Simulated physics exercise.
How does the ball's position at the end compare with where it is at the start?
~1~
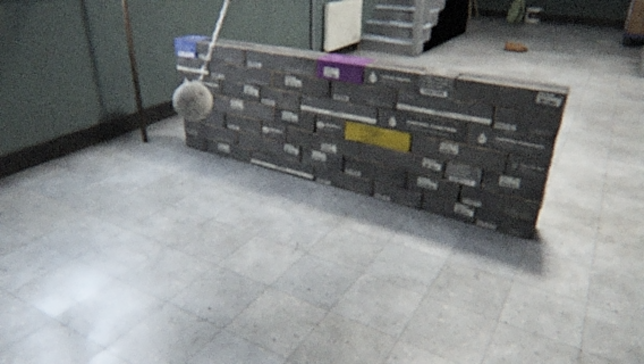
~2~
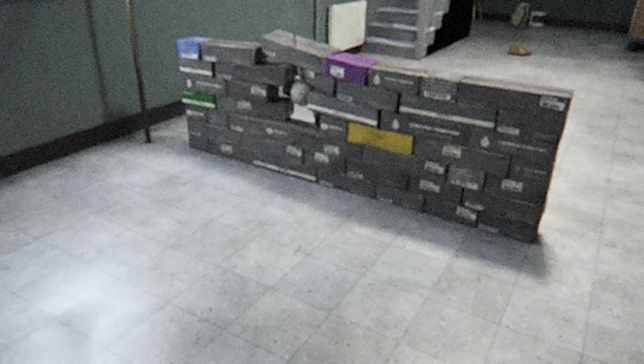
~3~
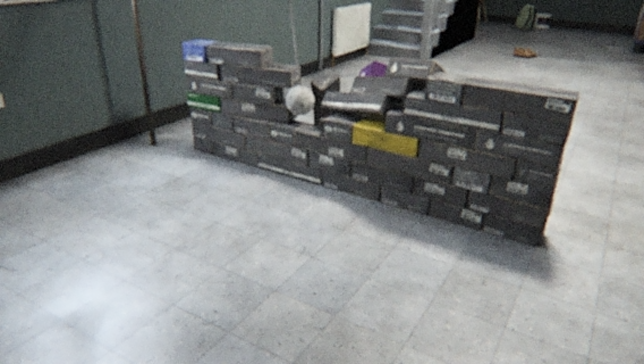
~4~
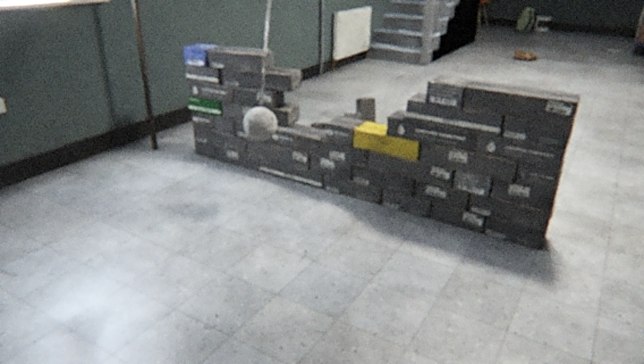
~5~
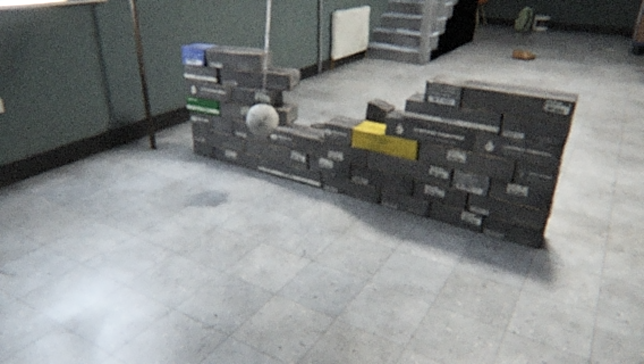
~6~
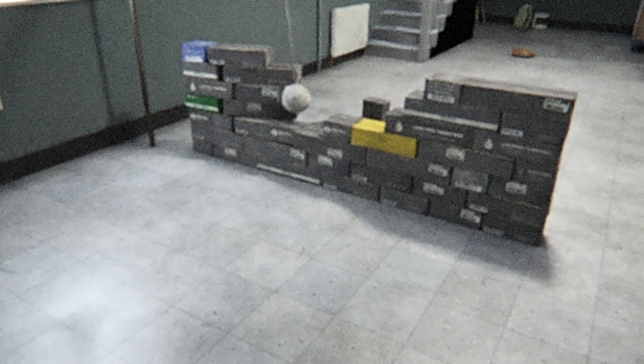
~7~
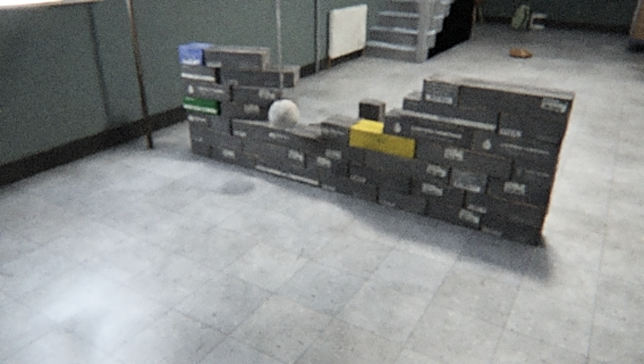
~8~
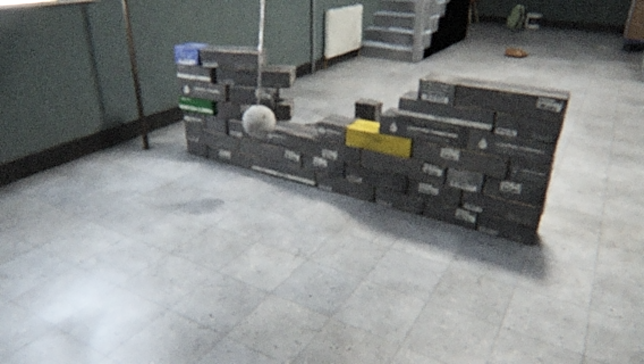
At the start the ball hangs near the blue box at the wall's left end. At the end it is farther right and slightly lower, beside the left edge of the gap.
A swinging ball knocks upper boxes off a dark wall, leaving a gap as it sways.
